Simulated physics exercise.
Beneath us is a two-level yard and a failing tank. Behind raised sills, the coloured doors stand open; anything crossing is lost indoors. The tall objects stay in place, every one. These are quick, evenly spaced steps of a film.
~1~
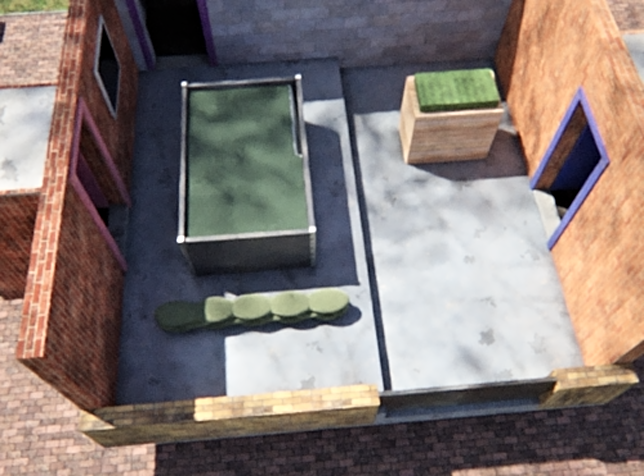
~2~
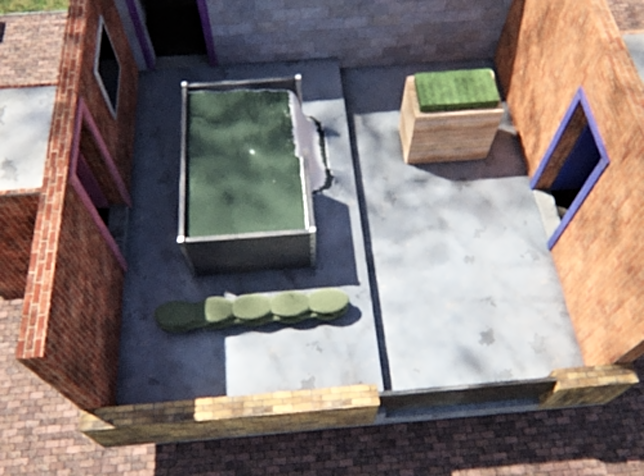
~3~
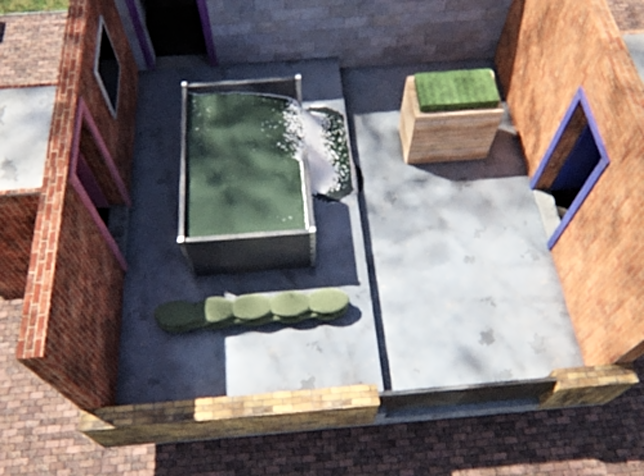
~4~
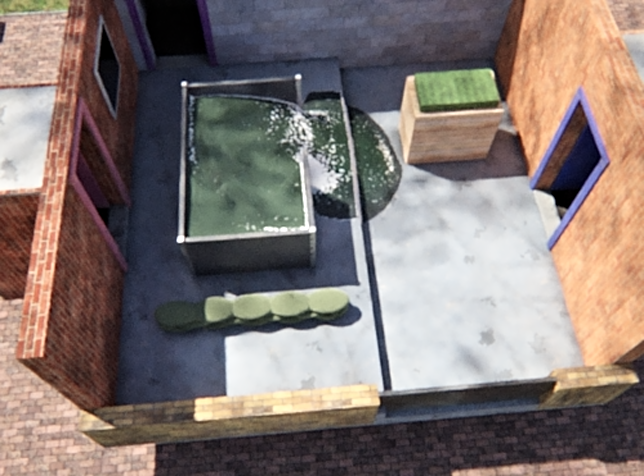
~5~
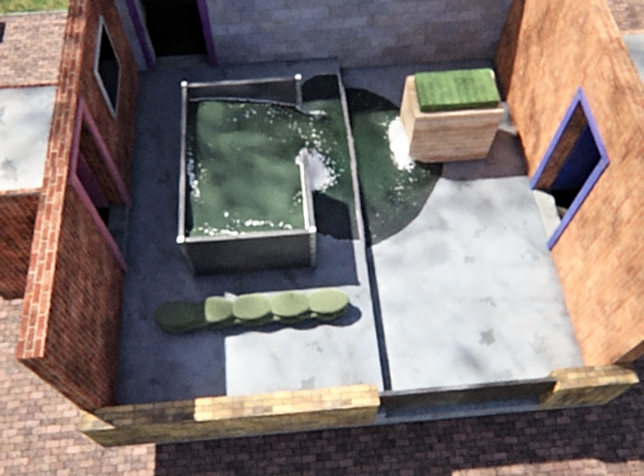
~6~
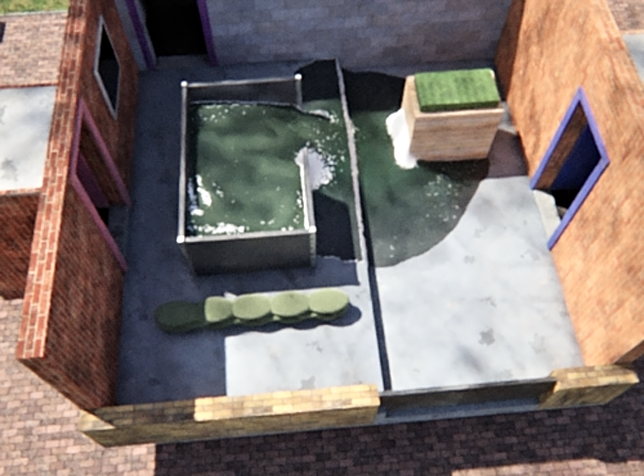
Green water bursts from the tank's right side and spreads across the yard, around the grass-topped box.
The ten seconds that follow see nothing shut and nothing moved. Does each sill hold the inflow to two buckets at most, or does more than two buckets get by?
Purple door: Does not overshoot, pink door: Does not overshoot, blue door: Overshoots.
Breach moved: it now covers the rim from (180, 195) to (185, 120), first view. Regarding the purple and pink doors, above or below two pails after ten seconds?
The purple one ends up above, and the pink one ends up above.
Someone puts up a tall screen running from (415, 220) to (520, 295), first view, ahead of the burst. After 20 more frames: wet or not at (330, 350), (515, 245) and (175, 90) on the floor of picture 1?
Outcome per location, in sequence: Unsoaked, soaking, unsoaked.
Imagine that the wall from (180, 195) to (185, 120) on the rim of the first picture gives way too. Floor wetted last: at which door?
The blue-painted one.
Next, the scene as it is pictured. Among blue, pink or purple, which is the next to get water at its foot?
The blue door.
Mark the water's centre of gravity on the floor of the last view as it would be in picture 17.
Somewhere near (345, 159).
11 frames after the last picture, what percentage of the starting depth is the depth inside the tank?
My reading is roughly 46 in a hundred.
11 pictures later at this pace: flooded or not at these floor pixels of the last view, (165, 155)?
By then I'd expect it to be not yet wet.
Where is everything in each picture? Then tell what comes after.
The first frame shows the tank at (245, 157) is whole and still.
In the second frame, water pours out at (301, 143) and has run to (306, 118).
In the third frame, the front is at (354, 186), out from the gap at (301, 144).
In the fourth frame, water pours out at (301, 145) and has run to (397, 169).
In the fifth frame, the front is at (437, 170), out from the gap at (301, 145).
In the sixth frame, water pours out at (301, 145) and has run to (483, 166).
A moment on, water covers 35 % of the floor; the purple door not reached, the pink door not reached, the blue door over two buckets in.
Next, water covers 45 % of the floor; the purple door not reached, the pink door not reached, the blue door far over two buckets in.
Then, water covers 50 % of the floor; the purple door not reached, the pink door not reached, the blue door far over two buckets in.
Later, water covers 60 % of the floor; the purple door not reached, the pink door not reached, the blue door far over two buckets in.
In the end, water covers 60 % of the floor; the purple door not reached, the pink door wet at the sill, nothing in, the blue door far over two buckets in.
